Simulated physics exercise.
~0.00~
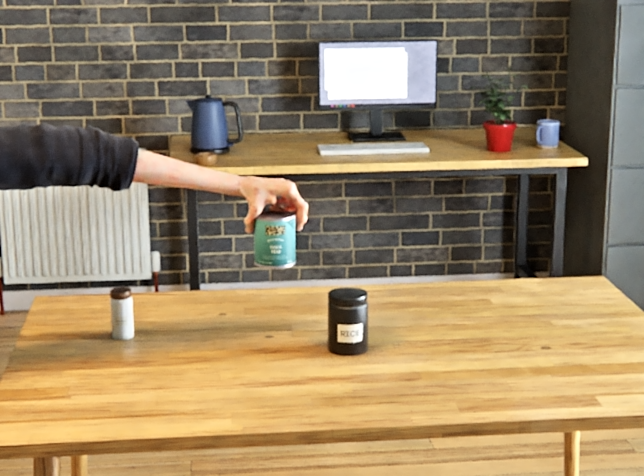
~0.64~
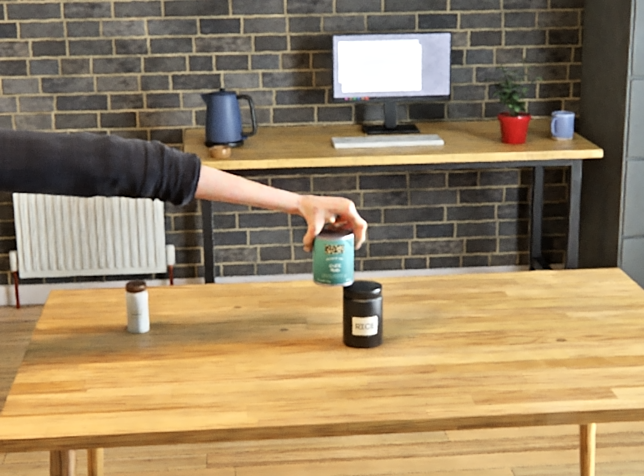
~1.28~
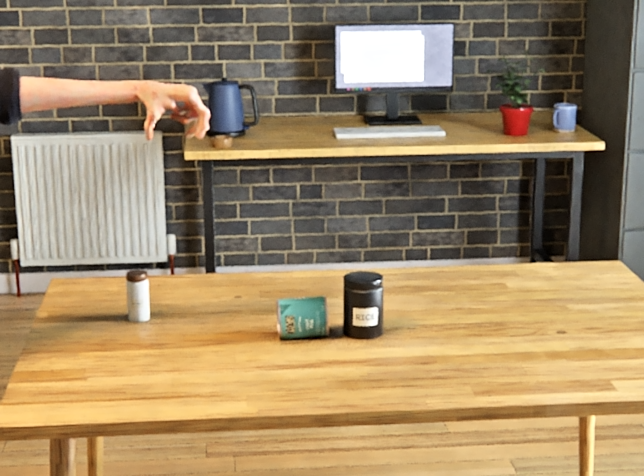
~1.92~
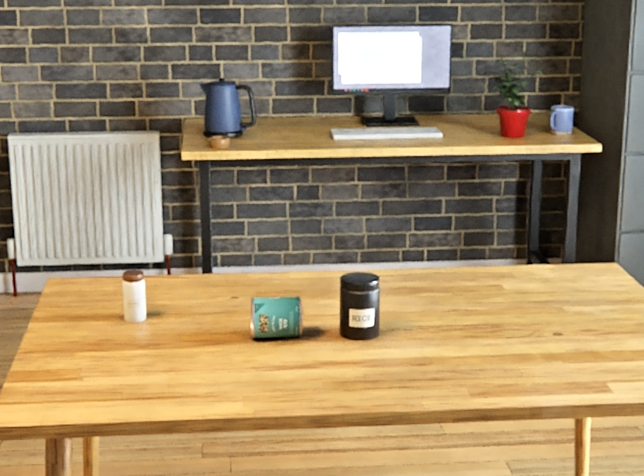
The footage shows a hand carrying a turquoise pot rightward over a wooden table and lowering it at the edge of a black jar, near a white shaker. The hand lets go and withdraws left; the pot falls, shifts slightly left, and rests on its side beside the upright jar.
